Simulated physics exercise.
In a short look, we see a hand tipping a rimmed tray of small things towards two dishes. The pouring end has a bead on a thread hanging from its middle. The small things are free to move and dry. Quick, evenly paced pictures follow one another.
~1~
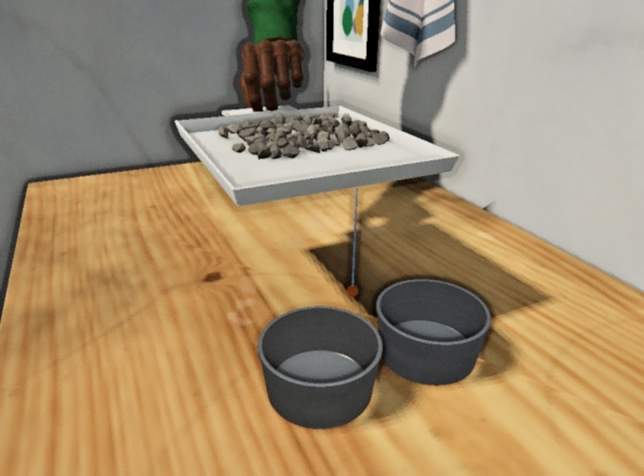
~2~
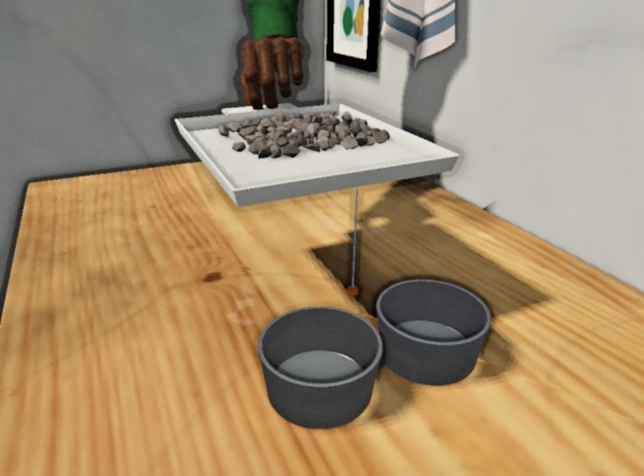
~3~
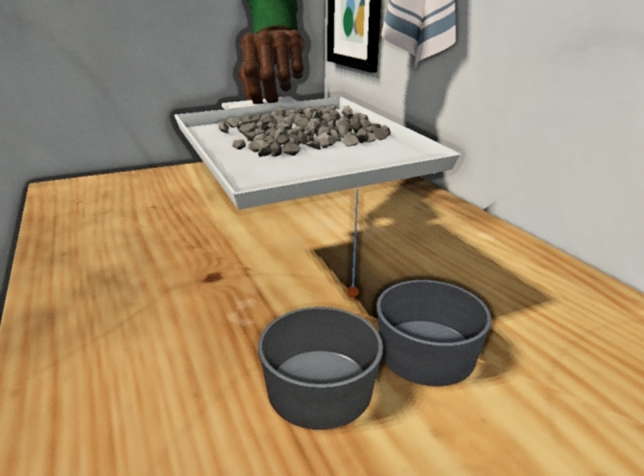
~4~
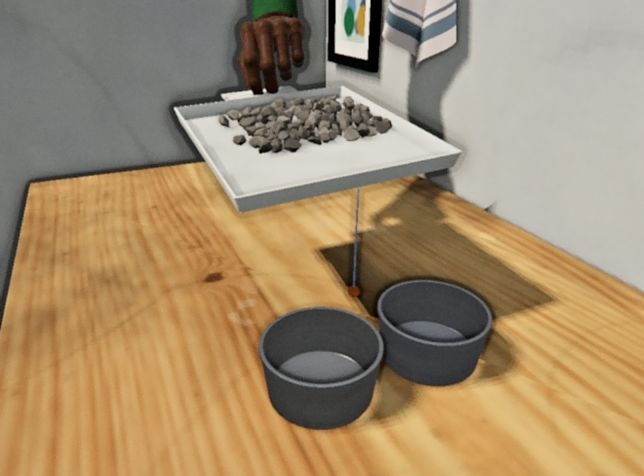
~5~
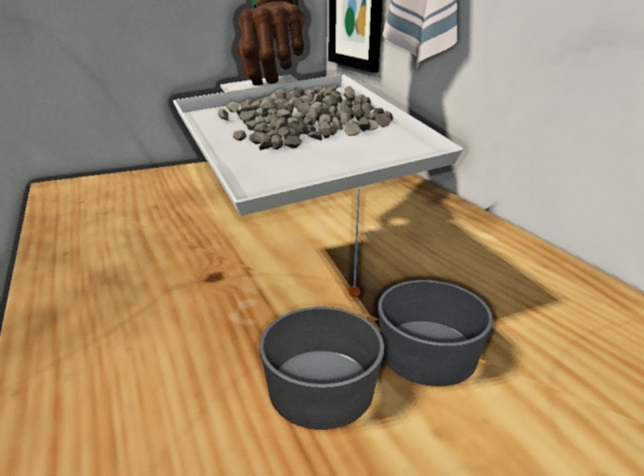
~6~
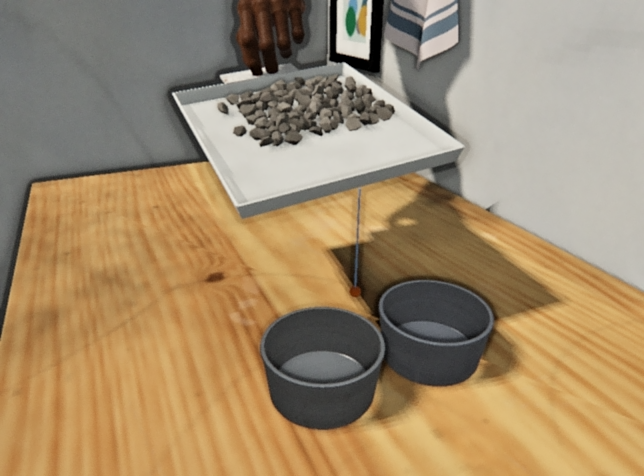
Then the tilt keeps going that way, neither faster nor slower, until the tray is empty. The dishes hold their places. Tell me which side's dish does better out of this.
The greater part will fall into the left dish.
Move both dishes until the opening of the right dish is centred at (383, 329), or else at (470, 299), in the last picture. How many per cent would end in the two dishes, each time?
First try: Around 60 percent; second try: Around 20 percent.
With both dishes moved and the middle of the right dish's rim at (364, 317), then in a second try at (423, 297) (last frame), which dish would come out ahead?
In the first try it's the left-side dish, and in the second it's the left-side dish.
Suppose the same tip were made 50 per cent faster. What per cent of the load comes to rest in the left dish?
Roughly 50 percent.
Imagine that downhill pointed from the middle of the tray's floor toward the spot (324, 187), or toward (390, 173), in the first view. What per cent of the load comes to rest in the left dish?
60 % and 0 %.
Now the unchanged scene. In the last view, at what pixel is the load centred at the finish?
Last view, resting centre - approx. (298, 380).
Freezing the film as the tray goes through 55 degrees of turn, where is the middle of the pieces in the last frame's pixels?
I'd mark the middle close to (292, 168).
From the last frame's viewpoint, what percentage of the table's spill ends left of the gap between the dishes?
That would be roughly 100 per cent.
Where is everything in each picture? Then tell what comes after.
Corners of the pouring end (237, 187) and (453, 155), level; middle of the load (303, 131), bits of gravel; left dish (347, 400); right dish (465, 359); bead on its thread (352, 291), in the first picture.
Corners of the pouring end (237, 188) and (453, 154), level; middle of the load (304, 130), in the second picture.
Corners of the pouring end (238, 191) and (454, 153), tipped barely, lowest at the left corner; middle of the load (304, 125), in the third picture.
Corners of the pouring end (239, 195) and (456, 151), tipped a little, lowest at the left corner; middle of the load (305, 118), in the fourth picture.
Corners of the pouring end (239, 198) and (457, 148), tipped a little, lowest at the left corner; middle of the load (305, 111), in the fifth picture.
Corners of the pouring end (240, 202) and (459, 145), tipped a little, lowest at the left corner; middle of the load (306, 103); left dish (350, 401); right dish (468, 360), in the sixth picture.
Just after the last frame, tray tipped steeply; almost all on the tray; just a few in the left dish; about a tenth in the air.
A moment on, tray tipped right over; roughly a third on the tray; roughly a third in the left dish; roughly a quarter outside both; about a tenth in the air.
Further on, tray tipped past a quarter turn; roughly two thirds in the left dish; roughly a third outside both.
When it is over, tray tipped past a quarter turn; roughly two thirds in the left dish; not one in the right dish; roughly a third outside both.
